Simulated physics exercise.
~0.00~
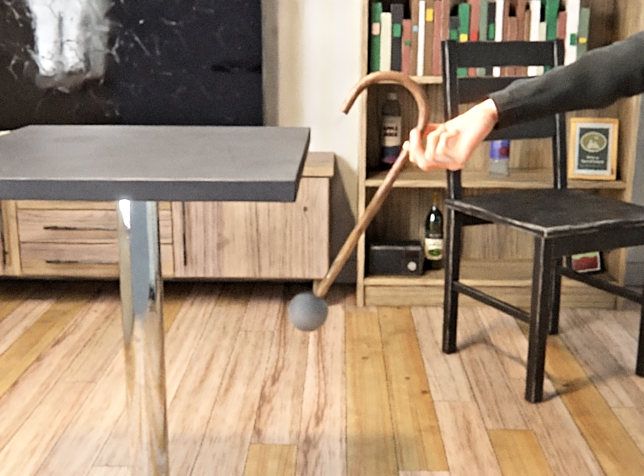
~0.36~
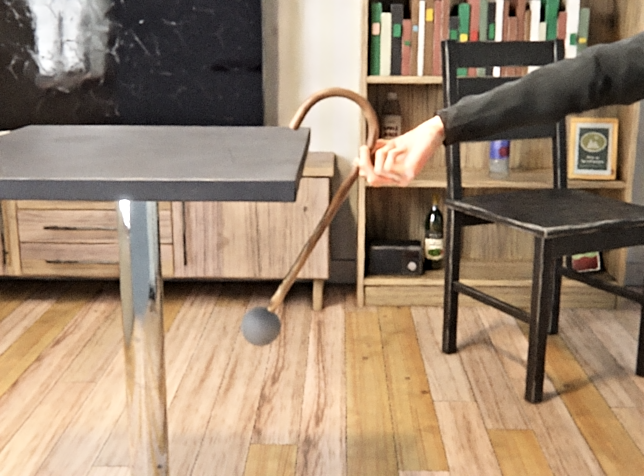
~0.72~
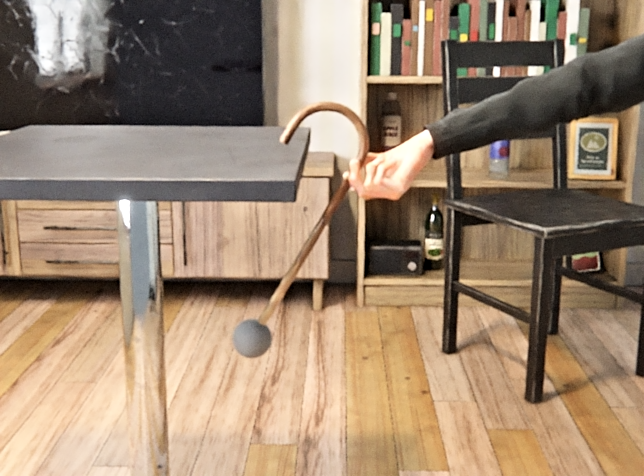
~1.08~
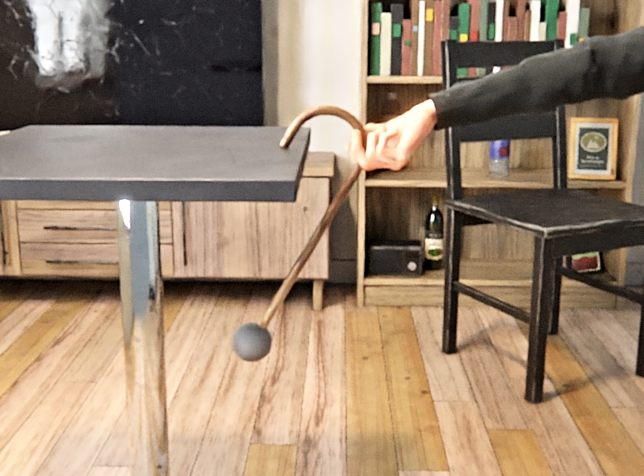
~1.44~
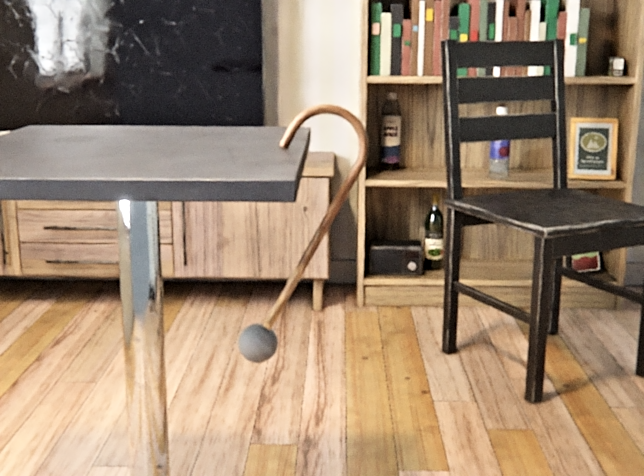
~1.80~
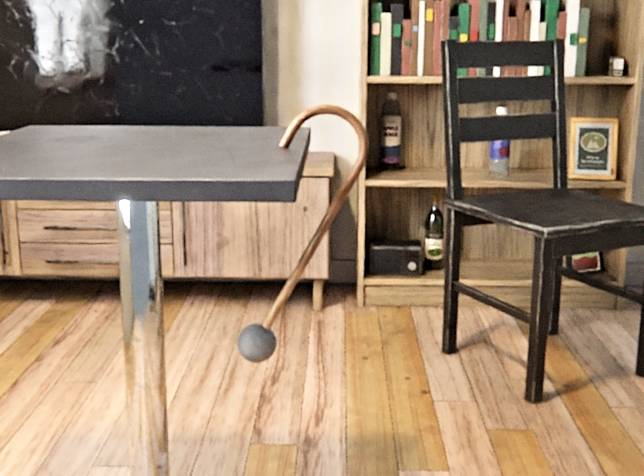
A cane-like grey ladle with a curved brown handle and a round grey end is held by a hand reaching in from the right, beside a dark tabletop. The hand carries it left toward the table, then lowers it slightly until the tip of the crook rests on the table's edge. The fingers steady the handle while the round end hangs below, angled toward the table leg. The hand then lets go and withdraws to the right, out of view. The ladle stays hooked on the edge and hangs at rest, near a black chair and a bookshelf.
